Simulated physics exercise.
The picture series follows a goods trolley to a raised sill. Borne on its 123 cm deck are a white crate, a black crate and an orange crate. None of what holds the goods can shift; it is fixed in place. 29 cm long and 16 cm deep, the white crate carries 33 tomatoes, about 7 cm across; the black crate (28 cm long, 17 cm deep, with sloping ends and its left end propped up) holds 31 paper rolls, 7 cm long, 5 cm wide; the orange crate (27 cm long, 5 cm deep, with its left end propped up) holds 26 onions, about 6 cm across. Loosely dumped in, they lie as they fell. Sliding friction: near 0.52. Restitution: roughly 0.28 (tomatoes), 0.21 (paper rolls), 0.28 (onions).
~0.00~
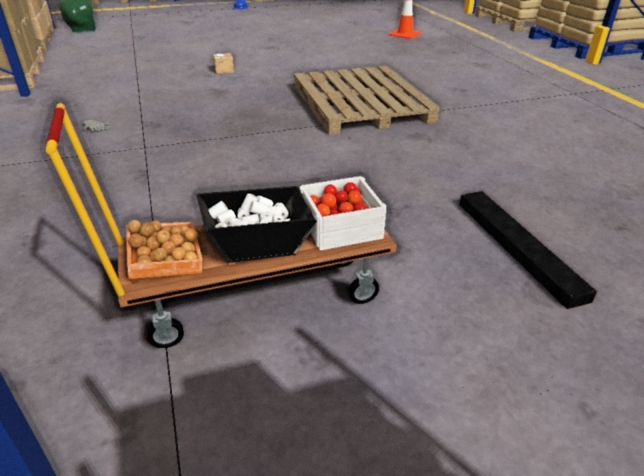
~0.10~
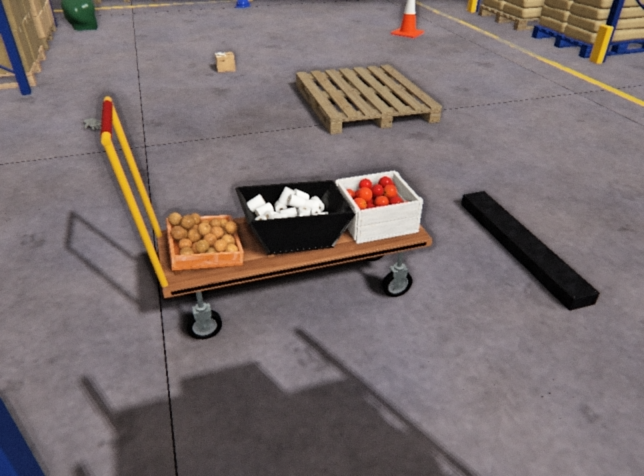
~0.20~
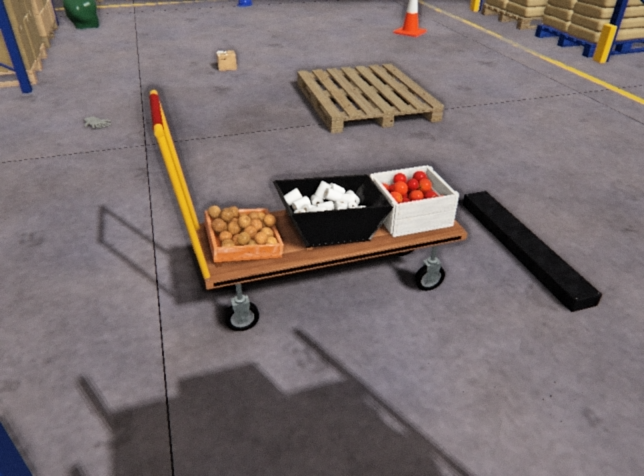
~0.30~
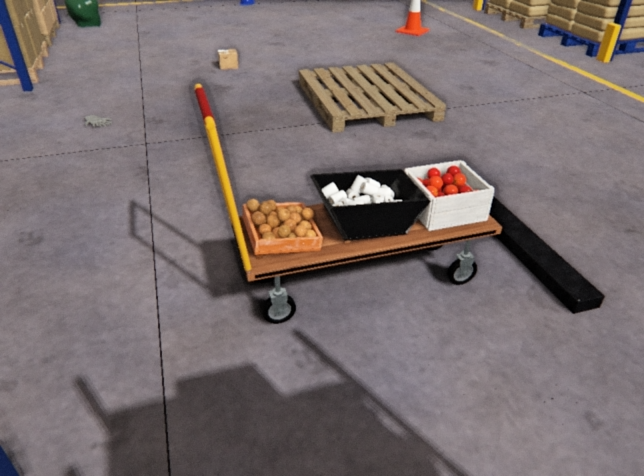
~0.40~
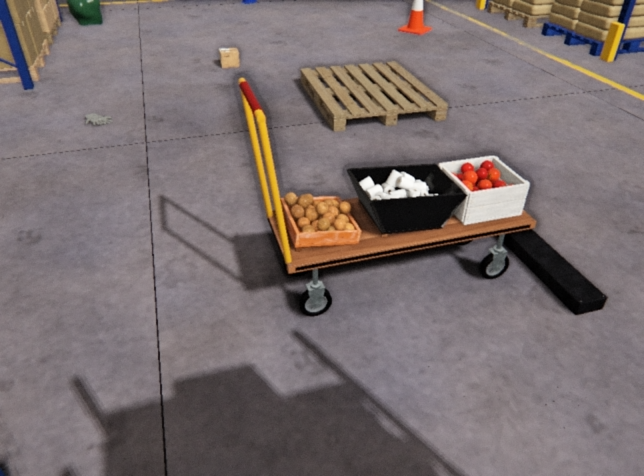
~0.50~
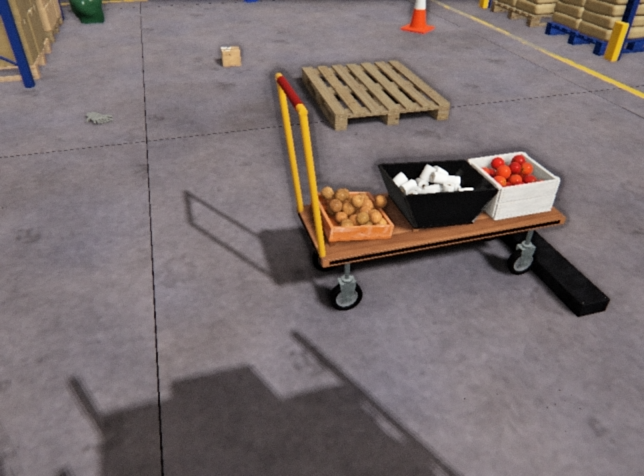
A flatbed goods trolley with a yellow, red-gripped handle stands on a grey warehouse floor, seen from above, with a wooden pallet, an orange cone and stacked goods behind. On its brown deck sit an orange crate of onions at left, a black crate of white rolls, and a white crate of tomatoes at right. The trolley rolls steadily right to a dark sill as the camera shifts slightly.
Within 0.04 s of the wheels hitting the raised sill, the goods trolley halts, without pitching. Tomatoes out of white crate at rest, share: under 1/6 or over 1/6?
Under 1/6.
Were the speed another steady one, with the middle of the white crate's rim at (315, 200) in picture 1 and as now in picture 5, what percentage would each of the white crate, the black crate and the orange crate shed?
In that case you'd see white crate at 0, black crate at 0 and orange crate at 40 percent.
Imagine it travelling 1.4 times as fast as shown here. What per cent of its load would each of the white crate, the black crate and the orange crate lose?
White crate 0, black crate 0, orange crate 40 per cent.
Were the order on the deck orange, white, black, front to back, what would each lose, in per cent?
In that arrangement the white crate sheds 0 per cent of its load, the black crate 0 per cent, and the orange crate 40 per cent.
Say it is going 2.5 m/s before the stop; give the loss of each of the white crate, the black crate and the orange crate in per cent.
White crate 0 %, black crate 0 %, orange crate 40 %.
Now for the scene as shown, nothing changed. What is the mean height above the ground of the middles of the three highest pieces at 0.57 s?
Roughly 56 centimetres.
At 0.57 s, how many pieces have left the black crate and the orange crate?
Estimate at that time - black crate 0, orange crate 1, give or take.
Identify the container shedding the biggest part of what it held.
That would be the orange crate.
After 0.57 s, the white crate has all 33, the black crate has all 31 and the orange crate is down by 1 of 26.
After 0.69 s, the white crate has all 33, the black crate has all 31 and the orange crate is down by 6 of 26.
After 0.92 s, the white crate has all 33, the black crate has all 31 and the orange crate is down by 8 of 26.
Final count (at 1.42 s), the white crate has all 33, the black crate has all 31 and the orange crate is down by 8 of 26. Asked share, 0 of 33, 0 per cent.
